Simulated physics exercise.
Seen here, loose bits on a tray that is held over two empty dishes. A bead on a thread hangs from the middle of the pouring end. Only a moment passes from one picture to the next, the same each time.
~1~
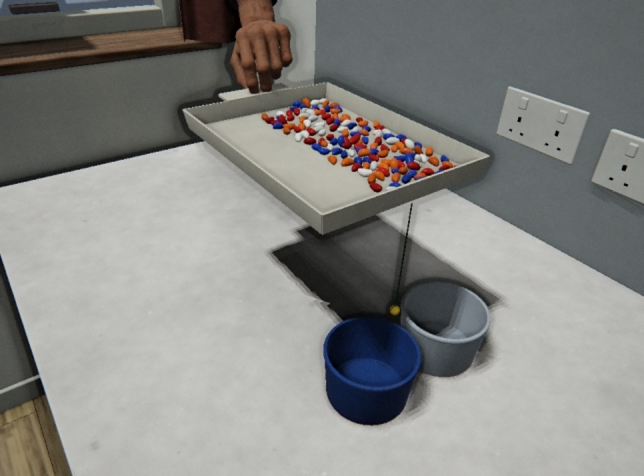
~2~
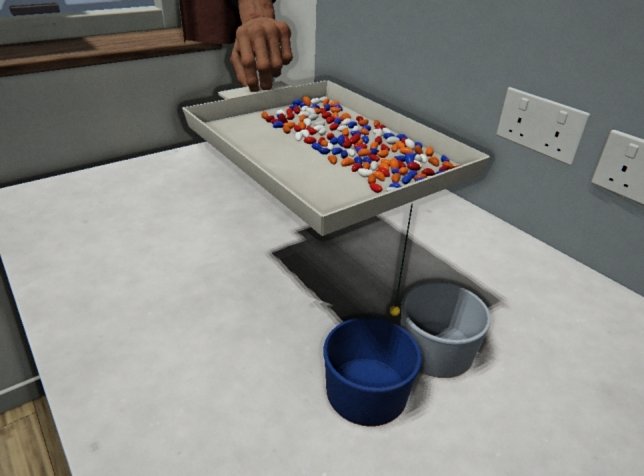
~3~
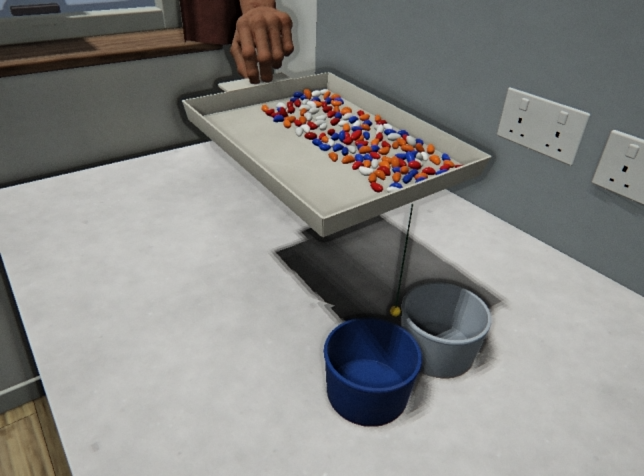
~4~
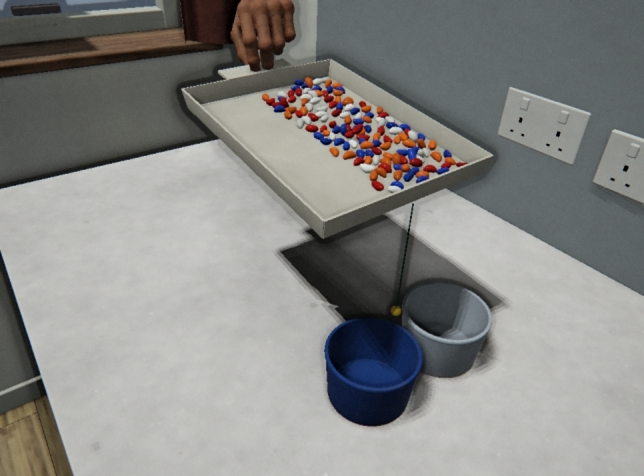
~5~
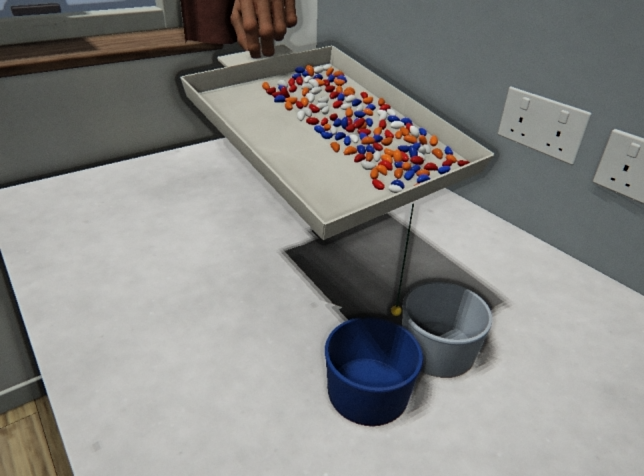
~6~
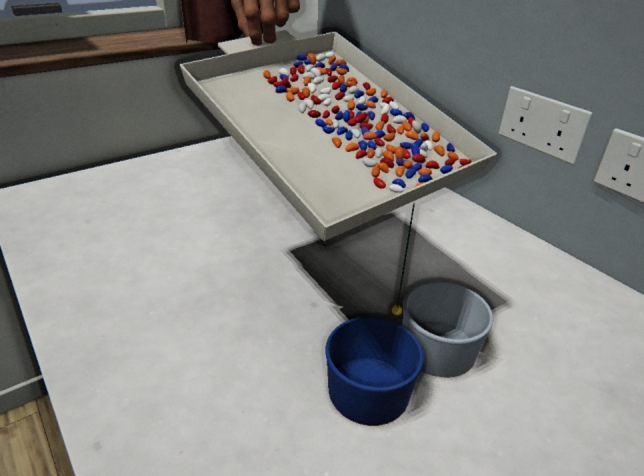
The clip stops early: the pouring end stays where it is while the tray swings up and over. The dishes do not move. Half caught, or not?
They take less than half between them.
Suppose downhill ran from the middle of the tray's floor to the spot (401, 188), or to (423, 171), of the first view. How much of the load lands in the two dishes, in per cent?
Near 40 % and 80 %.
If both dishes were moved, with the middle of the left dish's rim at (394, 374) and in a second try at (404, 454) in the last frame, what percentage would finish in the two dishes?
The first gives 60 %, the second 10 %.
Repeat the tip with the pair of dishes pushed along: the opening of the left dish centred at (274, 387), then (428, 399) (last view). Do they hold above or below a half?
First under half, then below a half.
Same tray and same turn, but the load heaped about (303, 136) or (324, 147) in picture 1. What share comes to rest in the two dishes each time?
Roughly 50 per cent, and 40 per cent.
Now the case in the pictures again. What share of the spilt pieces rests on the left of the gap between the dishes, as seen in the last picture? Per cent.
About 50 per cent.
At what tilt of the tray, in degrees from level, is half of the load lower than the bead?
At about 110°.
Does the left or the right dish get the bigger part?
Fuller: The left-hand dish.
Soon after the last picture, tray tipped steeply; nearly all on the tray; a stray few in the air.
A little later, tray tipped right over; nearly all on the tray; a stray few in the left dish; a stray few outside both; a stray few in the air.
Later still, tray tipped past a quarter turn; about a third in the left dish; a stray few in the right dish; about two thirds outside both.
At rest, tray tipped past a quarter turn; about a third in the left dish; a stray few in the right dish; about two thirds outside both.
